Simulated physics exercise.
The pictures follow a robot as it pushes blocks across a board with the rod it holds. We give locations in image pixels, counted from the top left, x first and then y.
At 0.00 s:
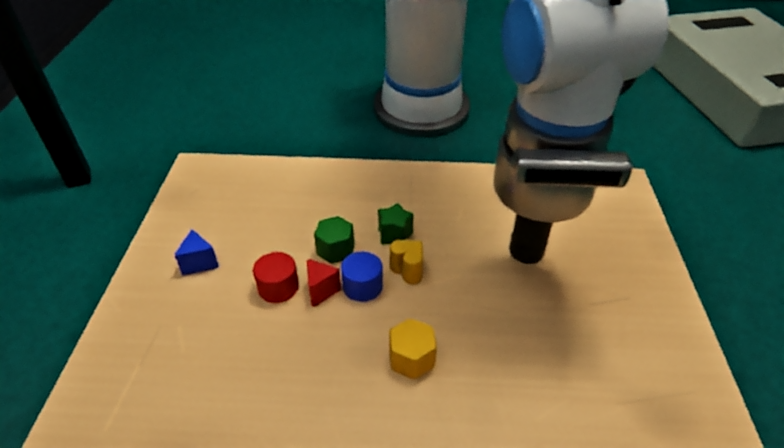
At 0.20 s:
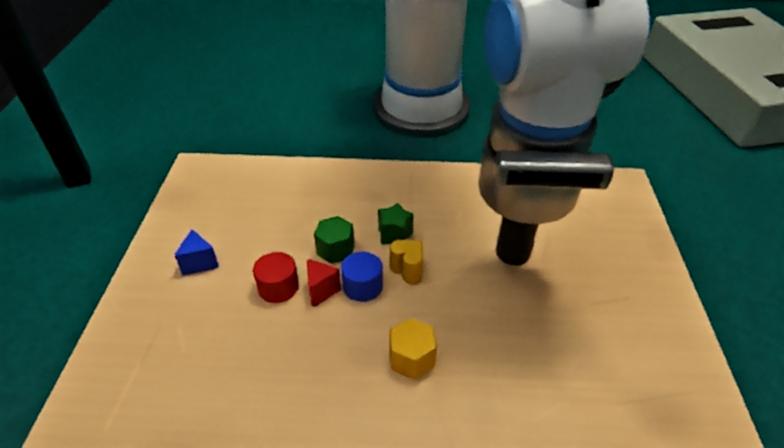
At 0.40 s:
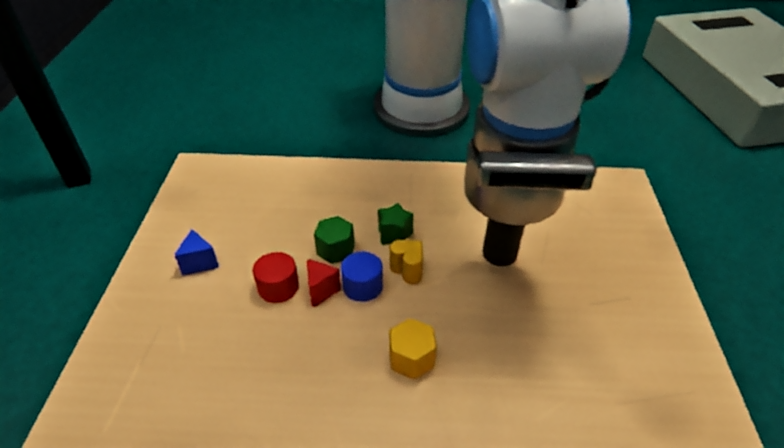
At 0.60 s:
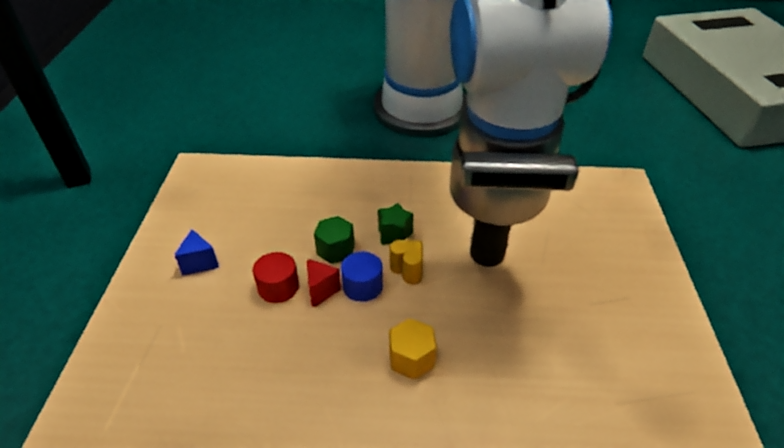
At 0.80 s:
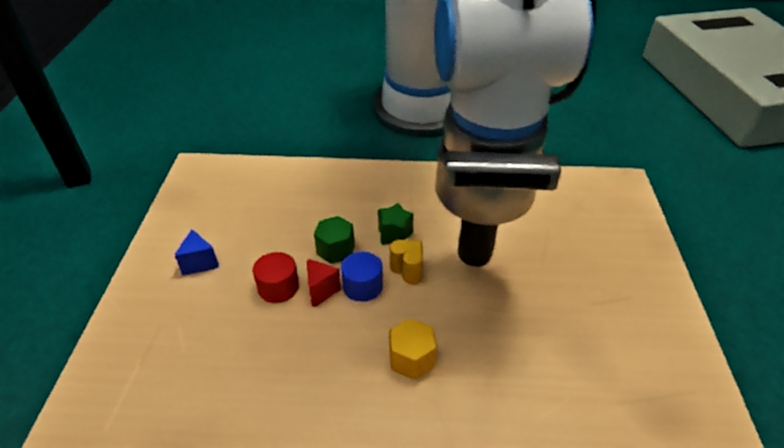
A white robot arm with blue bands and a short black rod at its lower end stands over a pale wooden board on a green surface, seen from a fixed view in front and above. Red, blue, green and yellow blocks sit left and centre, with a yellow hexagon nearer the viewer. The arm slides the rod steadily leftward a short way towards the untouched, motionless blocks.
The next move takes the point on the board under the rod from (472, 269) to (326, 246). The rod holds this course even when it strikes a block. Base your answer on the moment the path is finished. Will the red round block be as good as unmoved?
Yes, that is how it ends up.
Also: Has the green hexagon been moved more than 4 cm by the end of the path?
Yes, that is how it ends up.
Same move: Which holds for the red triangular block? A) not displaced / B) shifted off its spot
The answer is B.
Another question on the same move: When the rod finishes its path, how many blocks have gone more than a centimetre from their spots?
My best guess is that three blocks or more move over 1 cm.
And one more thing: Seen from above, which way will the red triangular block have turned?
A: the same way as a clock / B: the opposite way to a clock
I choose A.
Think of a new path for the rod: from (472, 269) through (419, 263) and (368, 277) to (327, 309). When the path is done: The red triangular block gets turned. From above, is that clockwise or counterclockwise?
Viewed from the top, it goes clockwise.
What follows on the original path. One third of the way, rod at (422, 245); yellow heart at (395, 251), turned 30° anticlockwise.
Two thirds of the way, rod at (373, 238); red triangular block at (304, 280), turned 65° clockwise; green star block at (382, 209), turned 65° clockwise; yellow heart at (352, 250), turned 55° anticlockwise.
At the end, rod at (324, 231); red round block not moved; red triangular block at (302, 281), turned 70° clockwise; green hexagon at (288, 226); green star block at (381, 209), turned 70° clockwise; yellow heart at (332, 251), turned 105° anticlockwise.
